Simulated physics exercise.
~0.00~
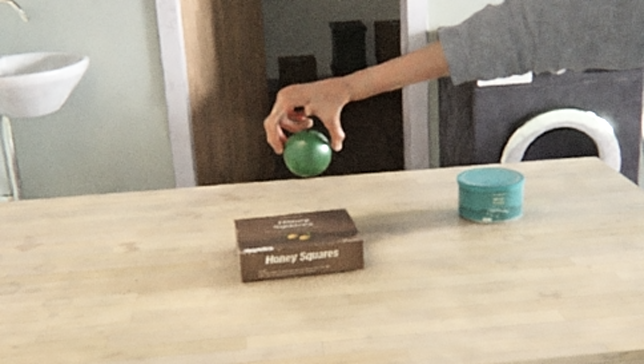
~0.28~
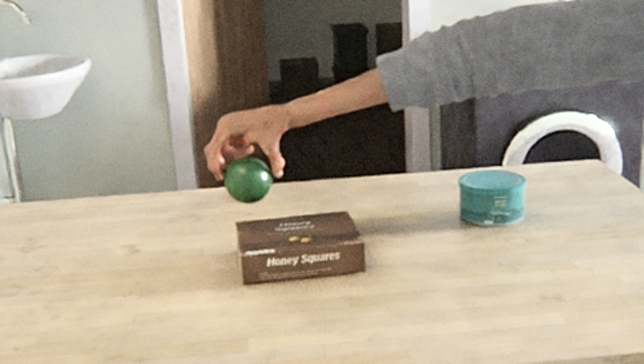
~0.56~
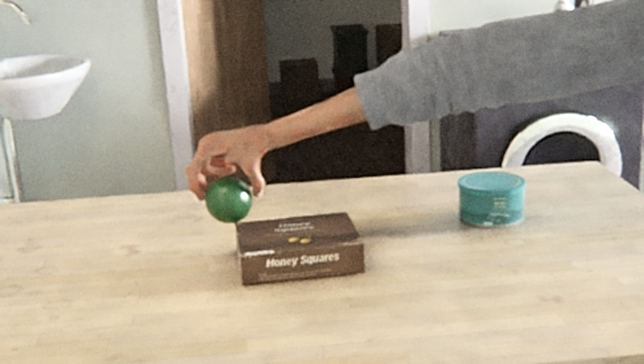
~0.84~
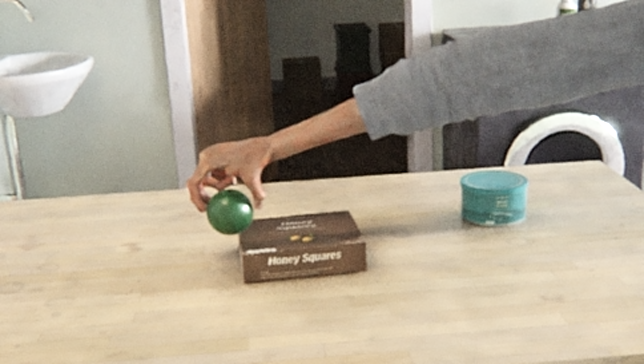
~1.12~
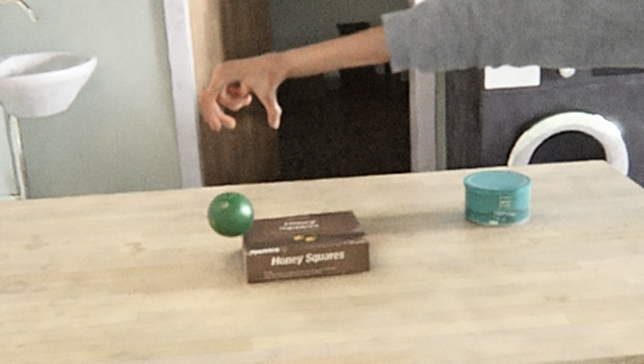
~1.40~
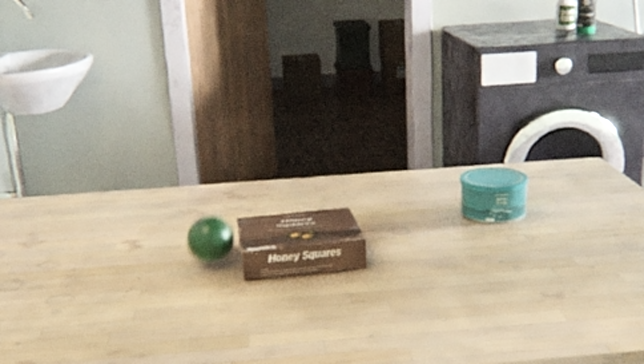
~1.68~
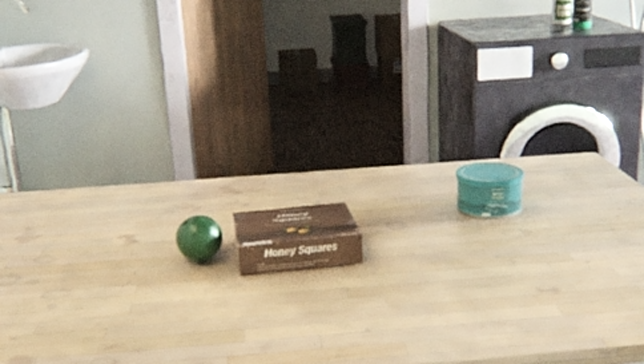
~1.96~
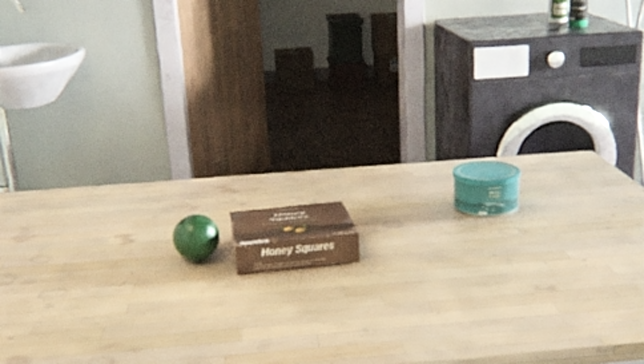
A pale wooden tabletop is seen from slightly above by a gently swaying camera, with a sink at the left and a dark front-loading machine behind at the right. A brown packet labelled Honey Squares lies near the middle, and a turquoise tub stands to its right. A grey-sleeved arm reaches in from the right, carrying a green apple leftward and lowering it at the packet's left edge. The hand lets go and withdraws. The apple drops off to the left onto the table and comes to rest beside the packet, which stays put like the tub.
